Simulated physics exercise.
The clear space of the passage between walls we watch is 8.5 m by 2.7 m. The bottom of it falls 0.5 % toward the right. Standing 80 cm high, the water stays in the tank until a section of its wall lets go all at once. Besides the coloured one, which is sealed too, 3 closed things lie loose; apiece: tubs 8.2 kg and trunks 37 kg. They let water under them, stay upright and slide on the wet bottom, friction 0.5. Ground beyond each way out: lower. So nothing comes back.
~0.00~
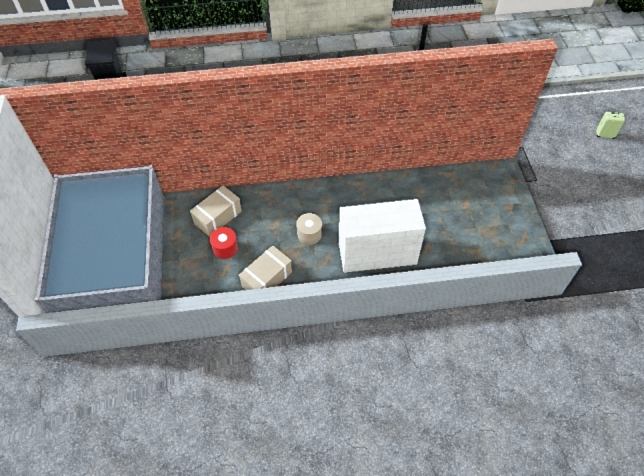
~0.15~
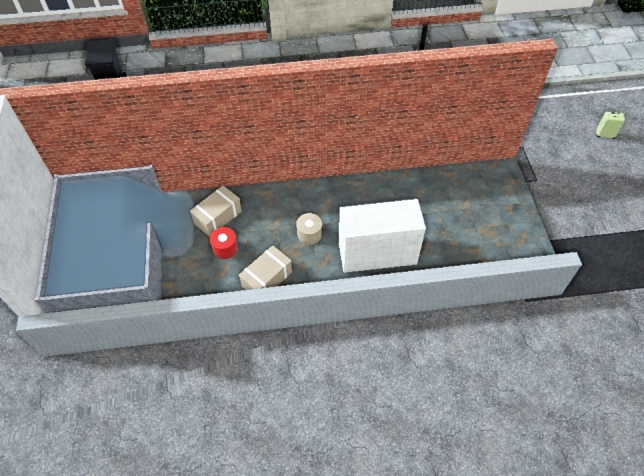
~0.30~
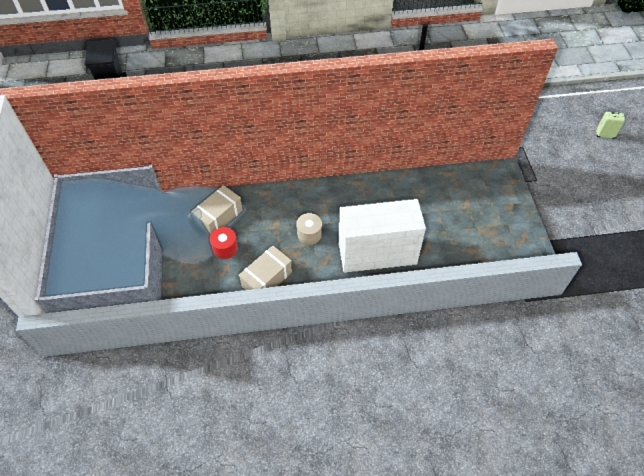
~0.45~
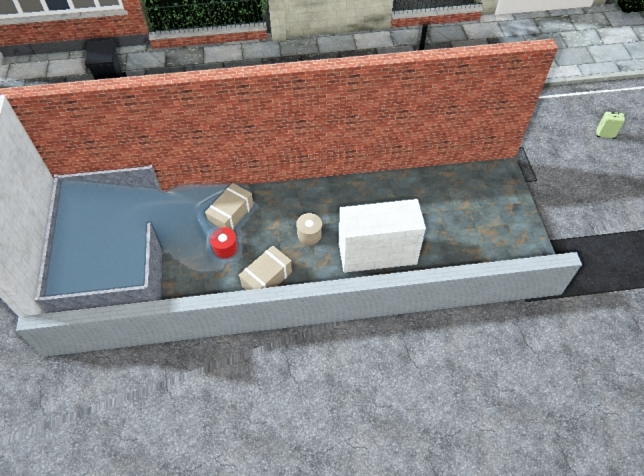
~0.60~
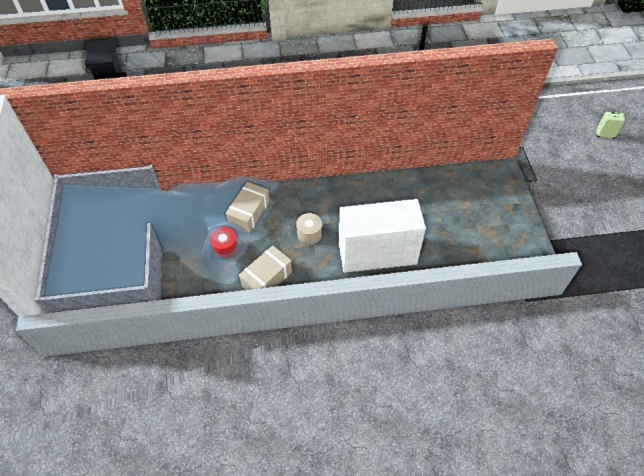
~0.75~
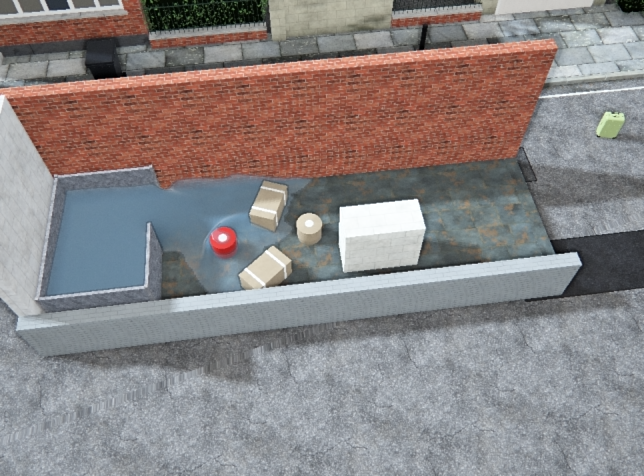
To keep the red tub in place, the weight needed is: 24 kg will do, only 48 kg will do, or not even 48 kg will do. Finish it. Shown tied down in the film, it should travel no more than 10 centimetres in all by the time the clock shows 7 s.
Not even 48 kg will do.
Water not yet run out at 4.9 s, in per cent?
Still held: Near 64 %.
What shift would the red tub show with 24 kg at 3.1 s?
About 80 cm.
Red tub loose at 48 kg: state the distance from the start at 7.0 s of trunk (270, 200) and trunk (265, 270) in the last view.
Result, in order - first: Washed out; second: 20 cm.
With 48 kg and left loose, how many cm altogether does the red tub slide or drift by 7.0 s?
Roughly 30 centimetres.
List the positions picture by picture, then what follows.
In the first picture, the red tub at (223, 238), on the bottom; 3.7 m2 under water; 0 of 4 have shifted.
In the second picture, the red tub at (223, 238) rests on the ground; water covers 4.6 m2; 0 of 4 have shifted.
In the third picture, the red tub at (223, 238), on the bottom; water covers 5.3 m2; 0 of 4 have shifted.
In the fourth picture, the red tub at (223, 238), on the bottom; 6.0 m2 under water; 1 of 4 have shifted.
In the fifth picture, the red tub at (223, 238), on the bottom; water covers 6.9 m2; 1 of 4 have shifted.
In the sixth picture, the red tub at (223, 238), on the bottom; water covers 8.0 m2; 1 of 4 have shifted.
After 1.4 s the red tub would be 73 cm from its start with 24 kg and 31 cm from its start with 48 kg; 7 cm of water round it then.
After 3.1 s the red tub would be 78 cm from its start with 24 kg and 31 cm from its start with 48 kg; 9 cm of water round it then.
After 4.9 s the red tub would be 112 cm from its start with 24 kg and 31 cm from its start with 48 kg; 7 cm of water round it then.
After 7.0 s the red tub would be 148 cm from its start with 24 kg and 31 cm from its start with 48 kg; 5 cm of water round it then.
